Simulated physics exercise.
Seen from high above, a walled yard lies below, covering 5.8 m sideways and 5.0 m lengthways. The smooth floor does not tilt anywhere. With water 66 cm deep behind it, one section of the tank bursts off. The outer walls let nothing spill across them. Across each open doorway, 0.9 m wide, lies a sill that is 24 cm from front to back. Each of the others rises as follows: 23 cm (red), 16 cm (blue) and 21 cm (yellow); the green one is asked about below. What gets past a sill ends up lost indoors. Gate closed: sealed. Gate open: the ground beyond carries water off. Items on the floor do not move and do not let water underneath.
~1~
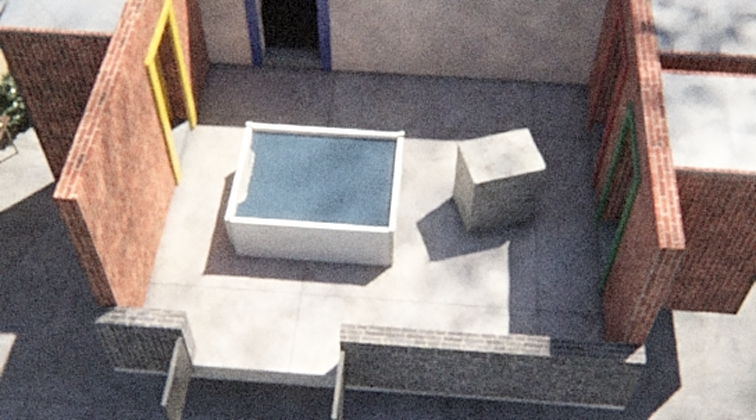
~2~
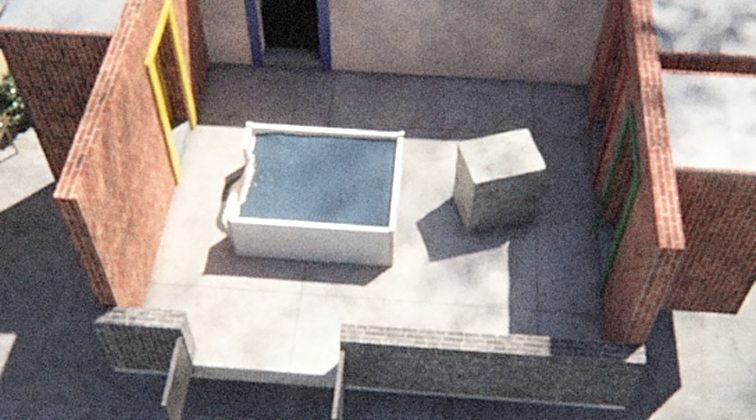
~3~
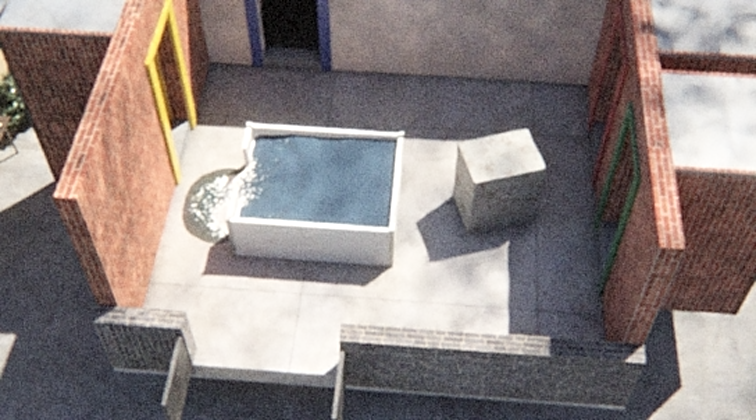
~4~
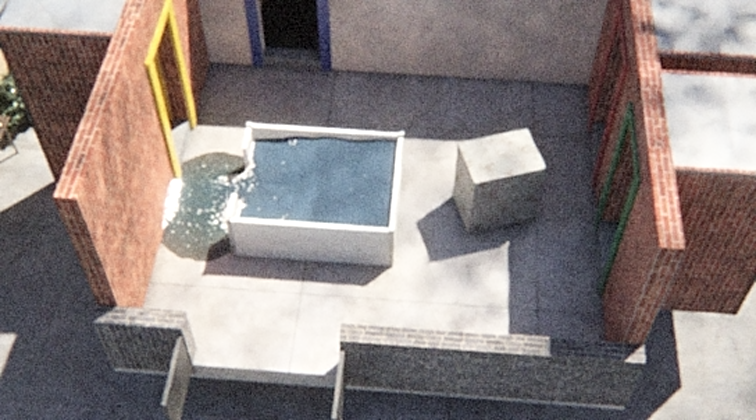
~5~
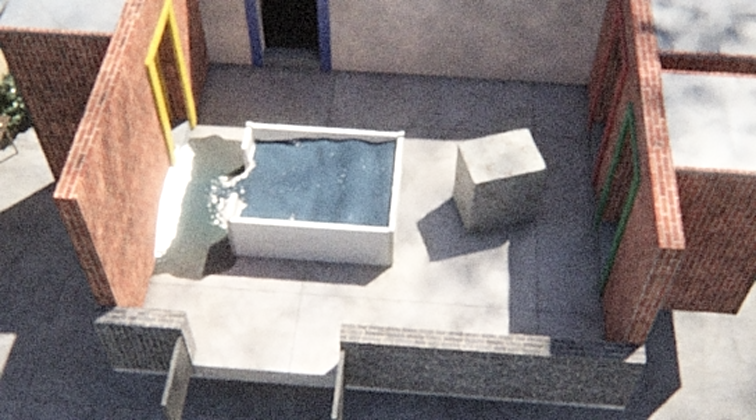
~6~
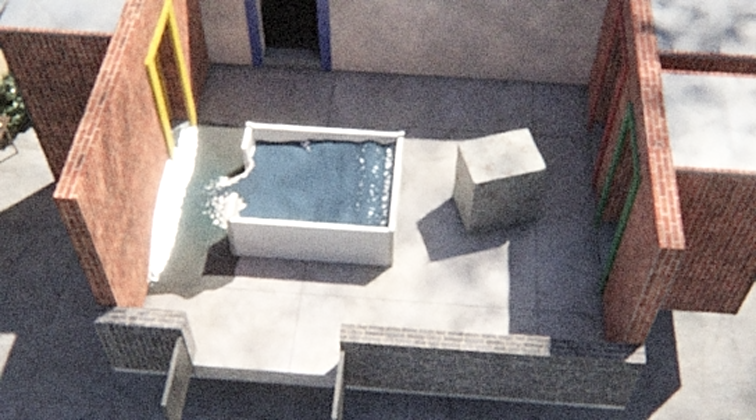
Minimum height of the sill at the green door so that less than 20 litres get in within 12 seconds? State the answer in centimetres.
Roughly 7 cm.
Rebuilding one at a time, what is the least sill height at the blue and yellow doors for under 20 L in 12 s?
Close to 12.5 cm (blue) and close to 23 cm (yellow).
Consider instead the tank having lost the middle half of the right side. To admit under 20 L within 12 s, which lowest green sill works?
You'd want it roughly 9.5 centimetres tall.
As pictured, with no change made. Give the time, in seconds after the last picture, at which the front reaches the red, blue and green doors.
Red 3.8 s, blue 1.0 s, green 4.5 s.
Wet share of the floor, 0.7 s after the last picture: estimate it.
Close to 20 per cent of it is wet.
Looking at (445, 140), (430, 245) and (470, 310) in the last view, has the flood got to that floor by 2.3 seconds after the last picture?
In that order: Still dry, dry, not reached.
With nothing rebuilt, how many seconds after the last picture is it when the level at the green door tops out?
Peak time: Around 7.5 s.
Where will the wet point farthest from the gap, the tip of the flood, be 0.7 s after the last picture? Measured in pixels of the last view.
Somewhere near the pixel (209, 68).
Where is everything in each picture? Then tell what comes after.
The first frame shows the tank at (318, 179) is whole and still, 66 cm deep; the green door at (615, 211) is dry.
In the second frame, the gap is at (246, 196), the front 0.3 m out at (228, 191); the back of the tank holds 66 cm.
In the third frame, the front is at (189, 206), 0.8 m from the gap at (246, 196); 0.7 m2 of floor is wet, 66 cm left at the back.
In the fourth frame, the gap is at (246, 197), the front 1.1 m out at (163, 236); the back of the tank holds 66 cm.
In the fifth frame, water pours out at (246, 196) and has run 1.3 m, to (155, 266); about 7 cm deep outside, 64 cm at the back.
In the sixth frame, the gap is at (246, 196), the front 1.5 m out at (149, 289); the back of the tank holds 56 cm; the green door at (615, 211), 4.8 m from the gap, is still 4.9 m from the nearest water.
Then, 0.7 s after the last picture water covers 20 % of the floor, deepest (44 cm) near (172, 205); it has not reached the green door.
Then, 2.3 s after the last picture water covers 45 % of the floor, deepest (27 cm) near (134, 342); it has not reached the green door.
Then, 11.3 s after the last picture water covers 95 % of the floor, deepest (10 cm) near (406, 253); 8 cm at the green door, 0 litres in over its 22 cm sill.
At the green door as built, the water peaked near 11 cm, 7.5 s after the last picture.
Run again over the same 12 s with other heights there, 41 litres in over 5.5 cm, 14 litres over 7.5 cm. The limit of 20 litres is kept from about 7 cm up.
